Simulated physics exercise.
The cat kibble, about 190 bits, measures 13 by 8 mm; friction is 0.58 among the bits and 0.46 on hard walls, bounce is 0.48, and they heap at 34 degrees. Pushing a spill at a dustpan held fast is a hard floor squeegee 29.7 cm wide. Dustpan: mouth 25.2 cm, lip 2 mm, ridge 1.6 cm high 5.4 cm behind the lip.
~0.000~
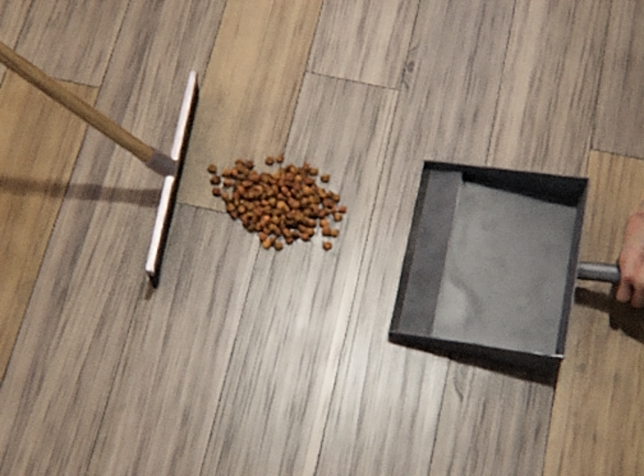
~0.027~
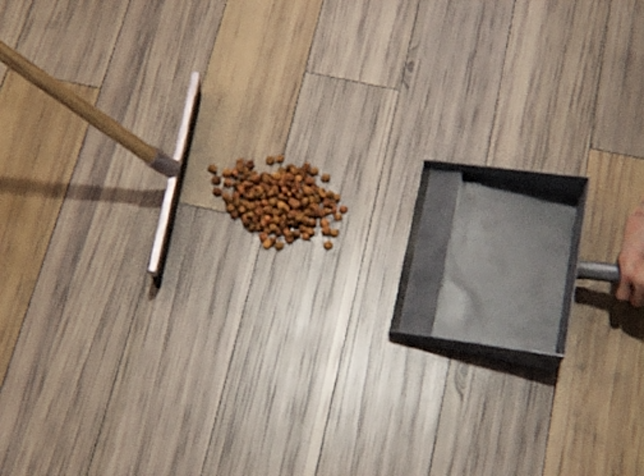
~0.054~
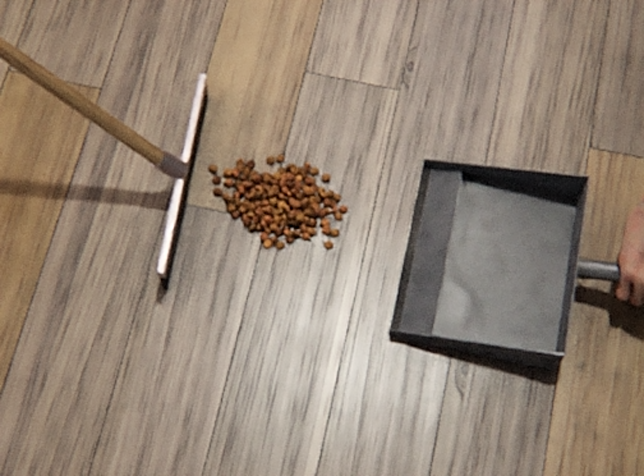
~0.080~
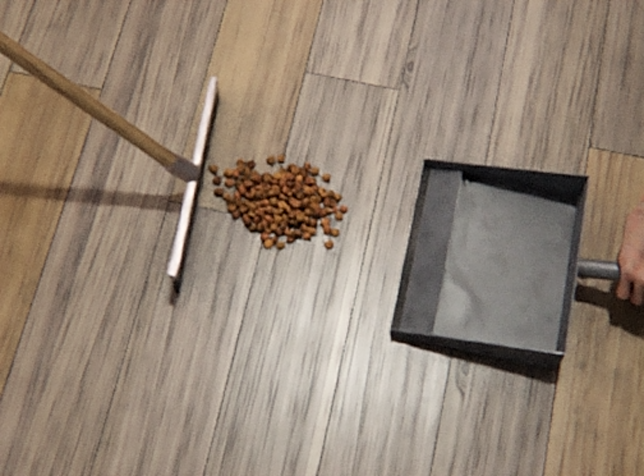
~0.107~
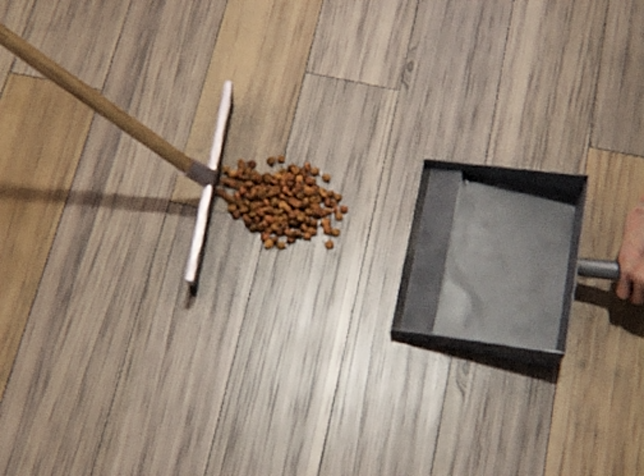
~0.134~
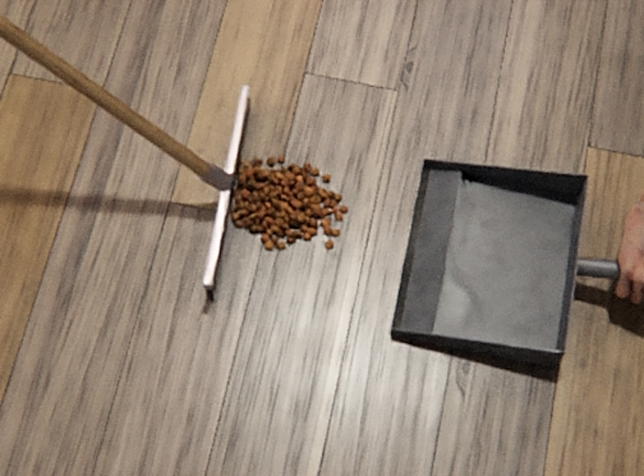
A squeegee slides right across the floor into brown kibble while a hand holds a dustpan.
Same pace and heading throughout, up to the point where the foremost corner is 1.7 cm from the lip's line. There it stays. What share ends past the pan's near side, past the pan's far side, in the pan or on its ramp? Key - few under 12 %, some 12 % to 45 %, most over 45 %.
Past the pan's near side: Few. Past the pan's far side: Few. In the pan or on its ramp: Most.
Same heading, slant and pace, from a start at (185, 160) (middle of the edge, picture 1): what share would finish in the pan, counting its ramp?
Something close to 55 percent.
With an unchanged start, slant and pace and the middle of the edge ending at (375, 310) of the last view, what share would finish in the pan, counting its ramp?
Close to 40 in a hundred.
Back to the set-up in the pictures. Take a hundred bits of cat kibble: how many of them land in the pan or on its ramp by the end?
Estimate: Near 55 %.
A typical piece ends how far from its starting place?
That distance is close to 20 cm.
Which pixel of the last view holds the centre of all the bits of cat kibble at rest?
Roughly pixel (417, 225).
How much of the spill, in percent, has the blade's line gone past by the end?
0 %.
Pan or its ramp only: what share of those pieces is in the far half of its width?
Roughly 60 per cent.
After 0.27 s, middle of the blade 13 cm from the lip; 0 % over the lip, far side 0 %, near side 0 %.
After 0.37 s, middle of the blade 5 cm from the lip; 0 % over the lip, far side 5 %, near side 0 %.
After 0.59 s, middle of the blade 3 cm from the lip; 55 % over the lip, far side 5 %, near side 0 %.
In the end, at 1.1 s, near side 0 %, far side 5 %, pan 55 %, in front of the lip or behind the blade 40 %.
